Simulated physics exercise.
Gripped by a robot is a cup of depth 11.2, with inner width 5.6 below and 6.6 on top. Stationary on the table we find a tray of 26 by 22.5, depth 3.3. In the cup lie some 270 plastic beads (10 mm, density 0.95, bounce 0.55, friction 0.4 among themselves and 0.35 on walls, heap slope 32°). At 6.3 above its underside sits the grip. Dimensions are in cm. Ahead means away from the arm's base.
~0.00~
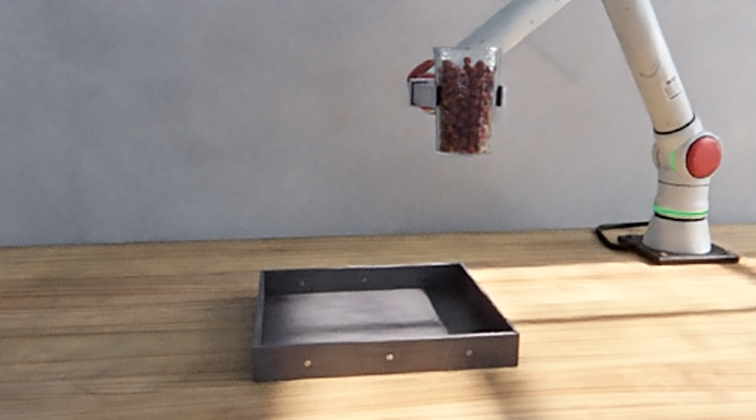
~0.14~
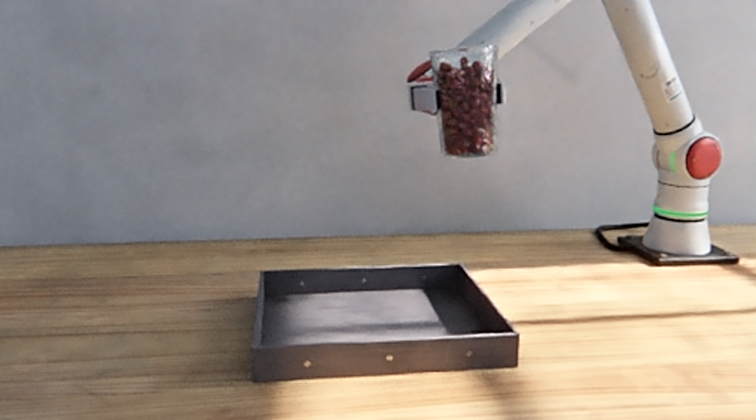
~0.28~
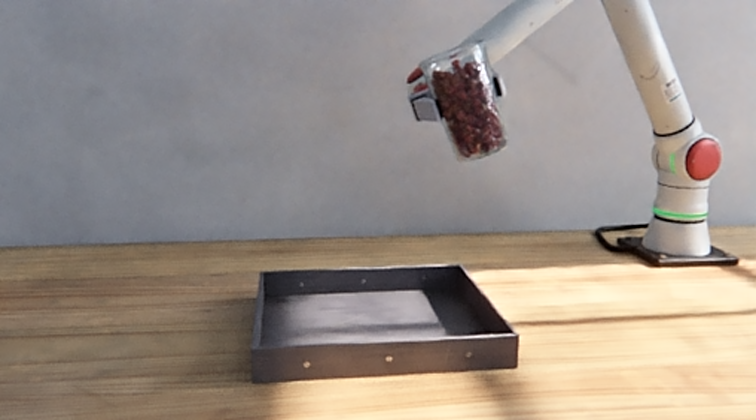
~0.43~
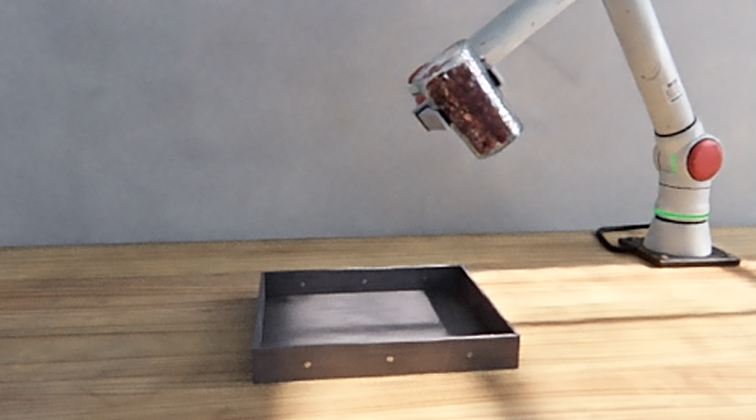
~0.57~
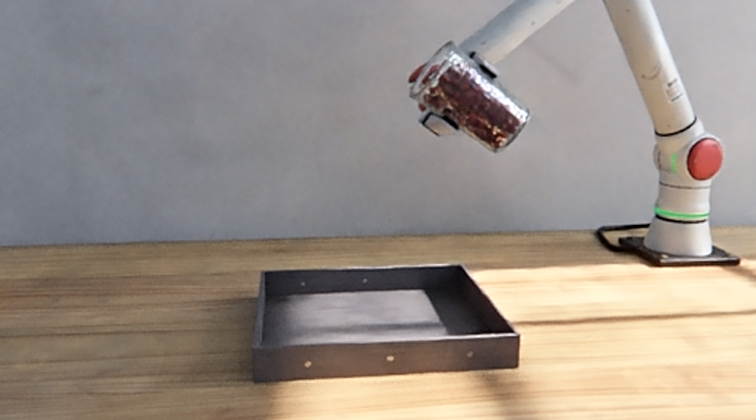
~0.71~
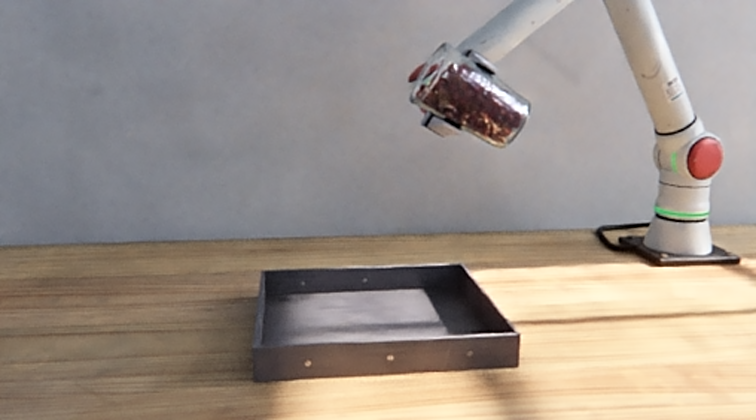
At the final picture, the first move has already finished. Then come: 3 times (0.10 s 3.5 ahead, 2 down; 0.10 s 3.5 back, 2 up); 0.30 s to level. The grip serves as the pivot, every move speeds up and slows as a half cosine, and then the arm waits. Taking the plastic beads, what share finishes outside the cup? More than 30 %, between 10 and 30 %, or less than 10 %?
Between 10 and 30 %.
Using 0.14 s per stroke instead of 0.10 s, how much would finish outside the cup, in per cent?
Roughly 5 in a hundred.
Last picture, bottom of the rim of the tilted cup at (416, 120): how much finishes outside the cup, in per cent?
About 50 %.
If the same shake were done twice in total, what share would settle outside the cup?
Roughly 15 in a hundred.
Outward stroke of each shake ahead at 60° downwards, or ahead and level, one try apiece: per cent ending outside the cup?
Estimates, in order: 5 % then 35 %.
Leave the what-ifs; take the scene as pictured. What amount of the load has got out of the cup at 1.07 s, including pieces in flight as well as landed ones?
10 %.
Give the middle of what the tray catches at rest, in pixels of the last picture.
Near pixel (341, 322).
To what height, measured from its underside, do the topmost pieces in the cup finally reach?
Height at rest: About 9.5 centimetres.
After 1.07 s, tilted 60° forward, highest piece 28 above the table; 247 in the cup, 8 in the tray, 16 in flight or on a rim.
After 1.43 s, tilted 39° forward, highest piece 29 above the table; 227 in the cup, 24 in the tray, 4 on the table or floor, 16 in flight or on a rim.
After 1.81 s, level, highest piece 30 above the table; 227 in the cup, 39 in the tray, 5 on the table or floor.
After 2.86 s, level, highest piece 30 above the table; 227 in the cup, 39 in the tray, 5 on the table or floor.
In the end, 227 in the cup, 39 in the tray, 5 on the table or floor. That is 16 % outside the cup.
